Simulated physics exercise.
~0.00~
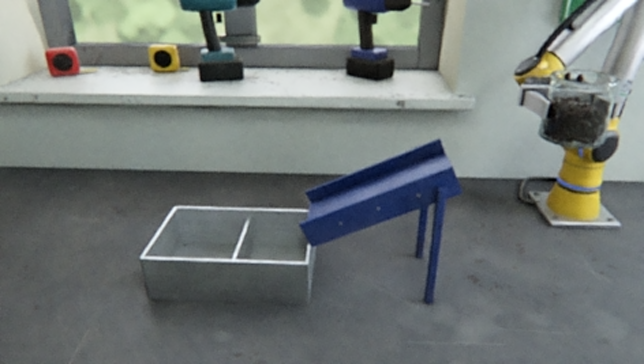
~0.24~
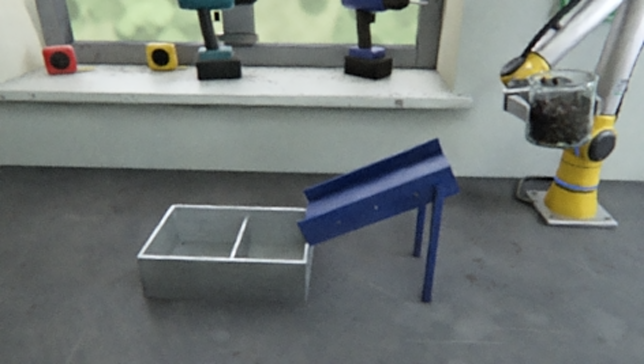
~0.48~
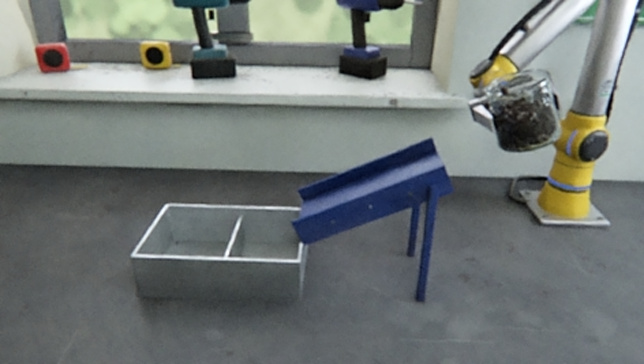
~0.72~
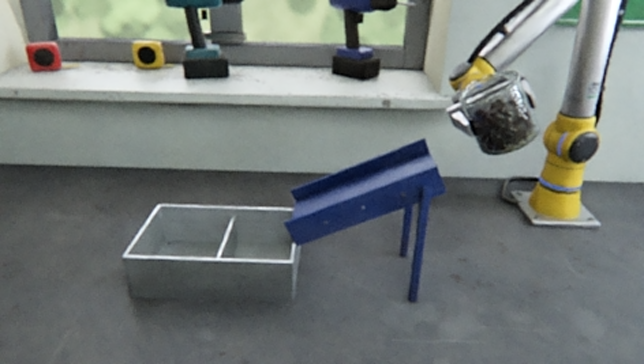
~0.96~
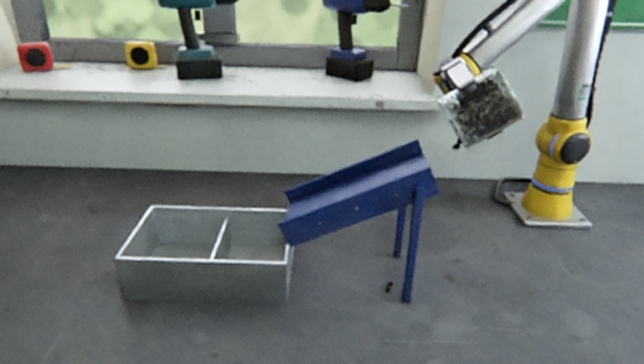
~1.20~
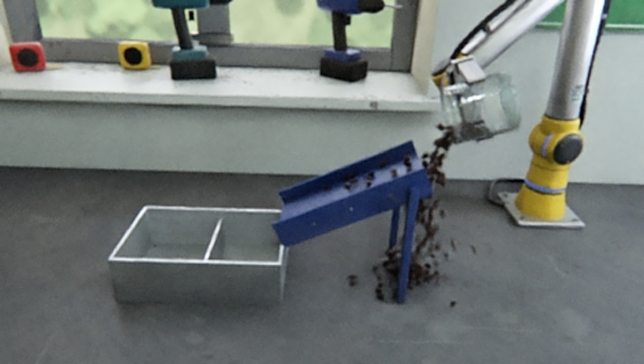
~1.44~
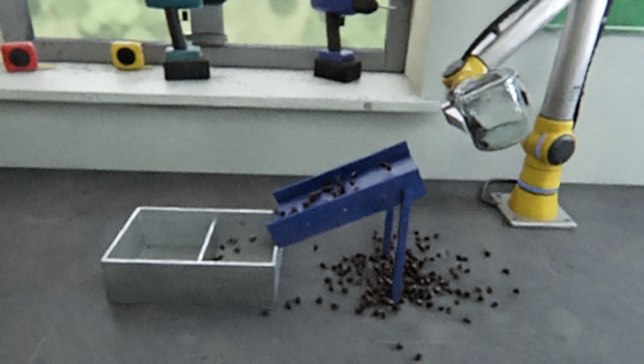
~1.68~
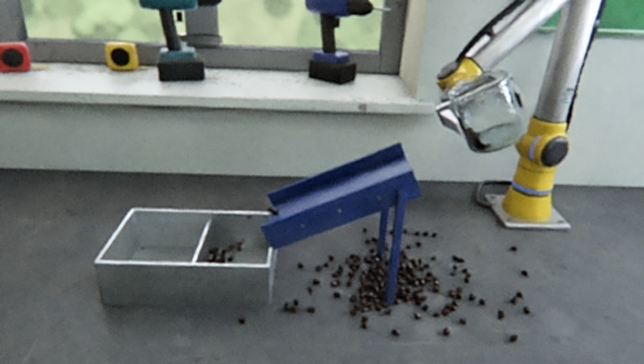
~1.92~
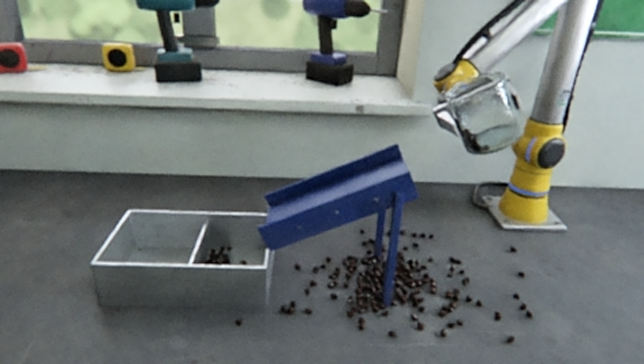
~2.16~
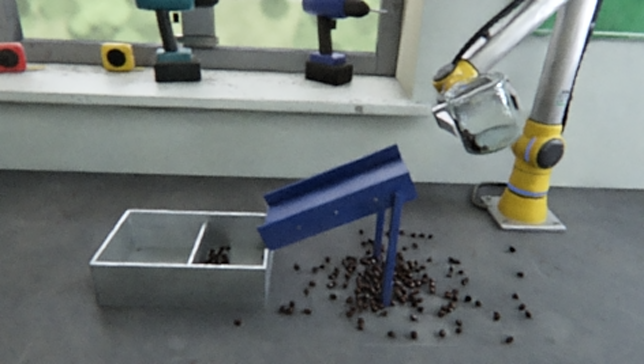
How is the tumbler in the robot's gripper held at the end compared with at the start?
At the start the tumbler is held upright, while at the end it is leaning over at a slant.
